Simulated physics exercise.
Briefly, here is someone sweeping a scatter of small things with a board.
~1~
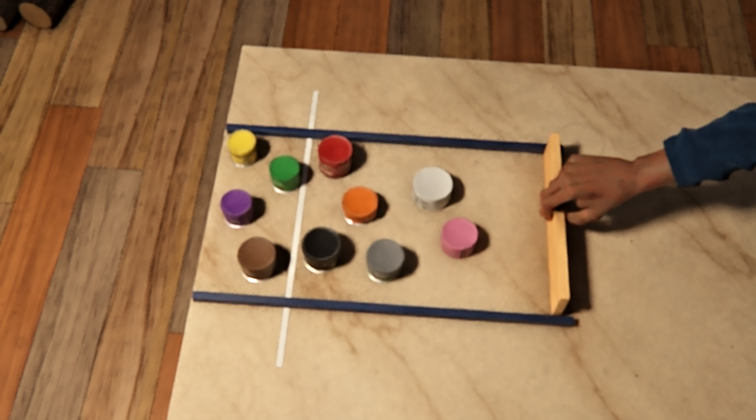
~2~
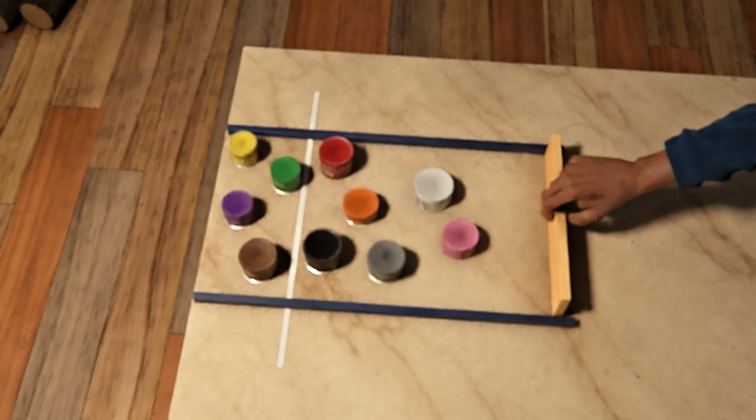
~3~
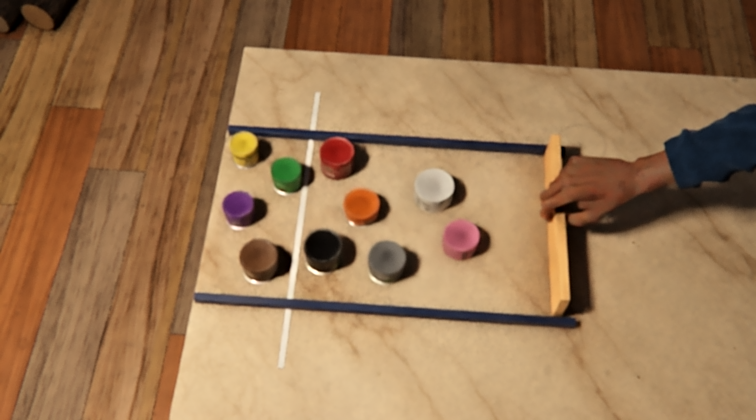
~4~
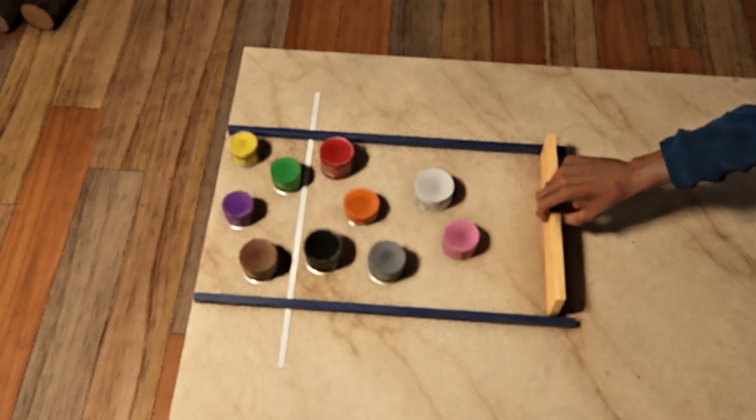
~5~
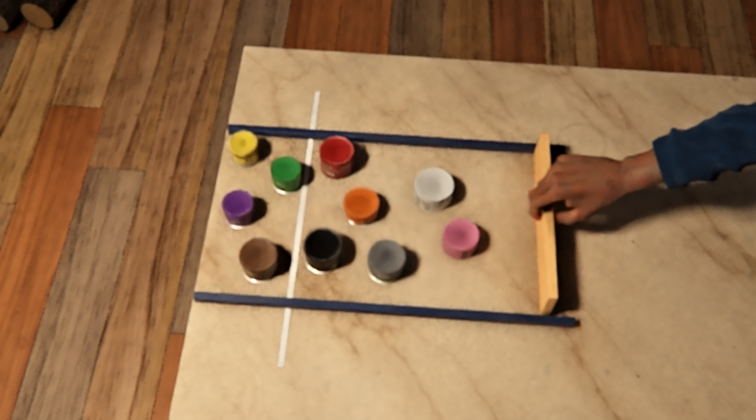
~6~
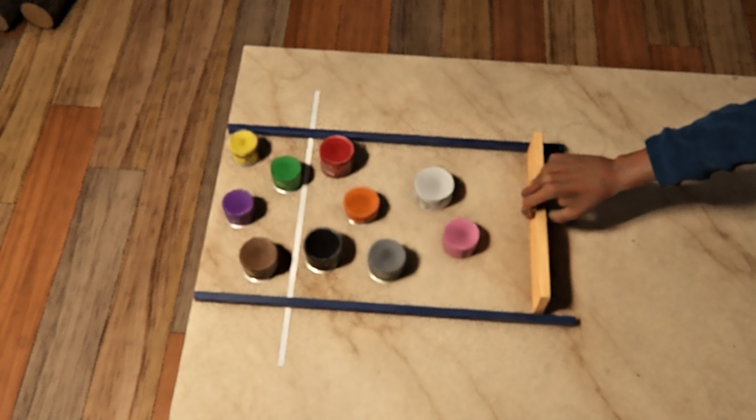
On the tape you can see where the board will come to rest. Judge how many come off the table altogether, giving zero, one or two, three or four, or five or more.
My judgement: Zero.
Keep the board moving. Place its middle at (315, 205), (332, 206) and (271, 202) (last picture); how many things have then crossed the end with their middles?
0; 0; 1.
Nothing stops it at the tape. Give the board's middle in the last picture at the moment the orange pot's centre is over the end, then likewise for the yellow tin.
The orange pot puts it at (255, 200), the yellow tin at (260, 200).
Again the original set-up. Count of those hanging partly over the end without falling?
You'd get 0.
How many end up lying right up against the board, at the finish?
At rest, 4 are in contact.
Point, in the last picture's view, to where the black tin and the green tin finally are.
The black tin stops around (246, 236); the green tin around (252, 170).
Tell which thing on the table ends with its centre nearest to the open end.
Foremost: The purple tin.
Early on, none off yet; yellow tin at rest near (245, 149); purple tin at rest near (239, 209); brown pot at rest near (260, 260).
A while later, none off yet; yellow tin at rest near (245, 149); purple tin at rest near (239, 209); brown pot moving near (254, 261).
Finally, the number that fall off is zero.
